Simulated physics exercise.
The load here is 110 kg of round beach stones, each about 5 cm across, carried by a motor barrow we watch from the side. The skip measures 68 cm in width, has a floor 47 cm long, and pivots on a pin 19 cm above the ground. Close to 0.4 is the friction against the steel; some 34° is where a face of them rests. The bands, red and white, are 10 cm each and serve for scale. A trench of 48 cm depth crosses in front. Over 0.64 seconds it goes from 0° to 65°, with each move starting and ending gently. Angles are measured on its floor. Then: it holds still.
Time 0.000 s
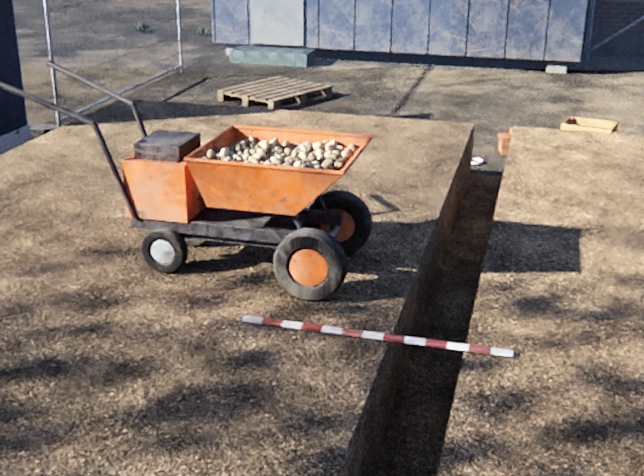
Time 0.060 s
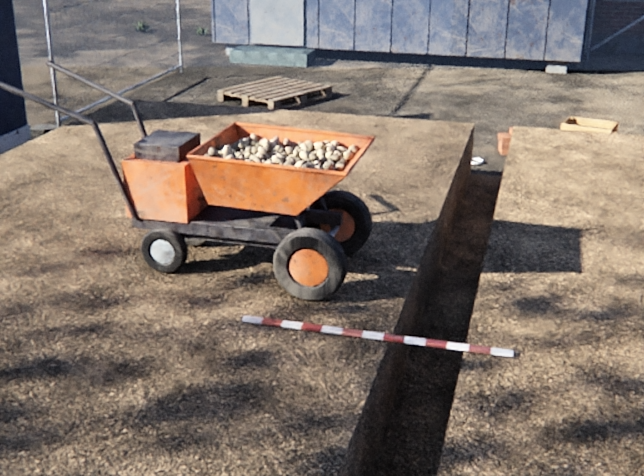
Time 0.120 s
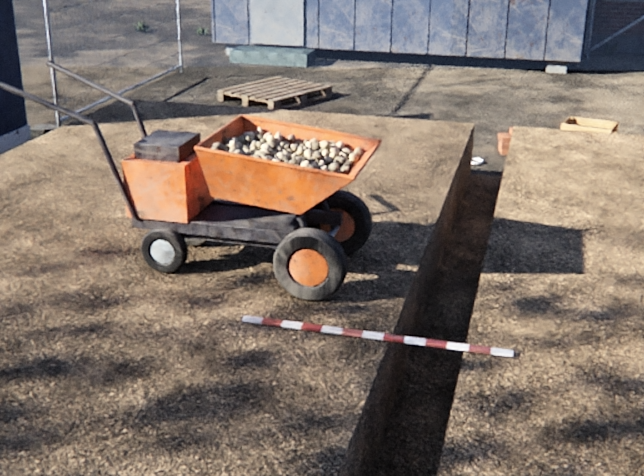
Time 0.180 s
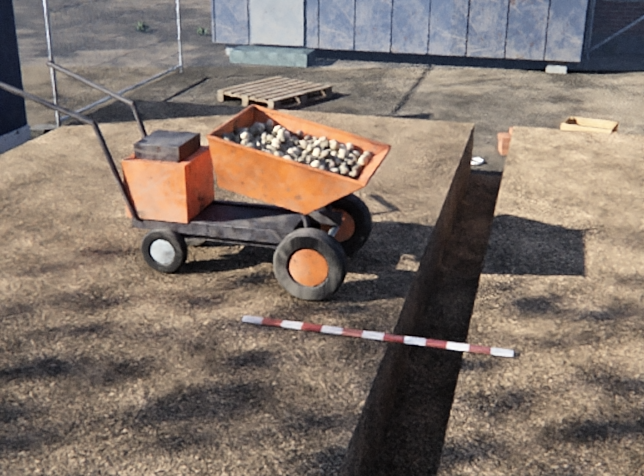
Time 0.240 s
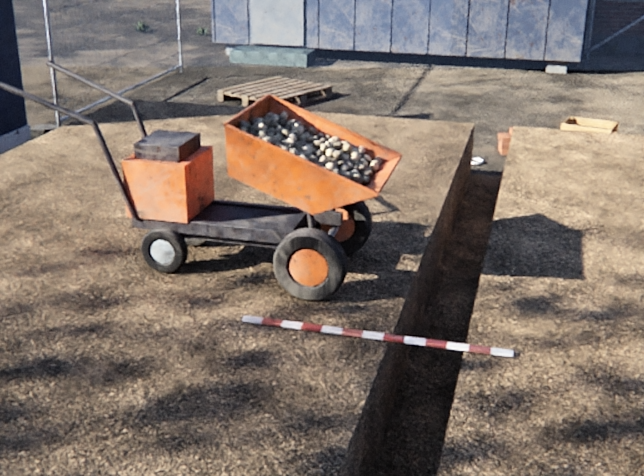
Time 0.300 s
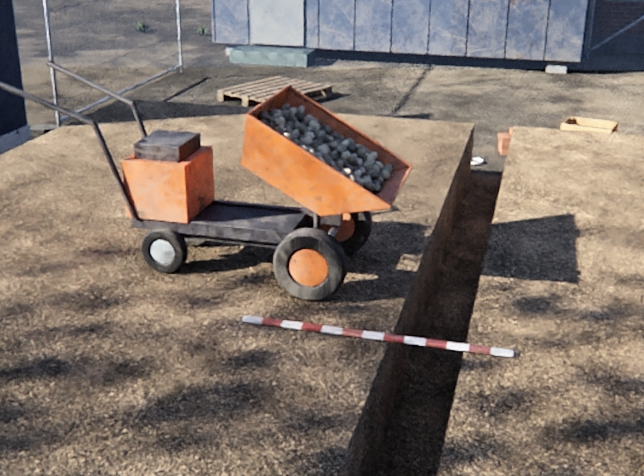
The orange skip of a motor barrow, loaded with round stones, tilted steadily toward the right, its back end rising off the frame while the barrow stayed still beside a trench with a red-and-white pole across it.
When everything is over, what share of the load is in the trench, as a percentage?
Close to 53 in a hundred.
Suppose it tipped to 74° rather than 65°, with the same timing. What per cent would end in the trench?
The trench would hold about 65% of it.
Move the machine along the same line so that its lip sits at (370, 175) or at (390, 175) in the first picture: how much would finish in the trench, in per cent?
Around 25 and then 10 percent.
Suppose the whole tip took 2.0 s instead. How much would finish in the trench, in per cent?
Trench share: Approx. 80%.
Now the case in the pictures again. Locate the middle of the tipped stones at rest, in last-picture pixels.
At about pixel (468, 351) in the last view.
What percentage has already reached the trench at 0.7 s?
Some 25 per cent of the load by that point.
After 0.5 s the floor is at 55°; 100 % in the skip; the foremost stones are at (406, 221).
After 0.7 s the floor is at 65°; 71 % in the skip, 27 % in the trench, 2 % past the trench; the foremost stones are at (483, 277).
After 1.1 s the floor is at 65°; 15 % in the skip, 40 % in the trench, 45 % past the trench; the foremost stones are at (630, 296).
After 3.0 s the floor is at 65°; 0 % in the skip, 53 % in the trench, 47 % past the trench; the foremost stones are past the picture's edge.
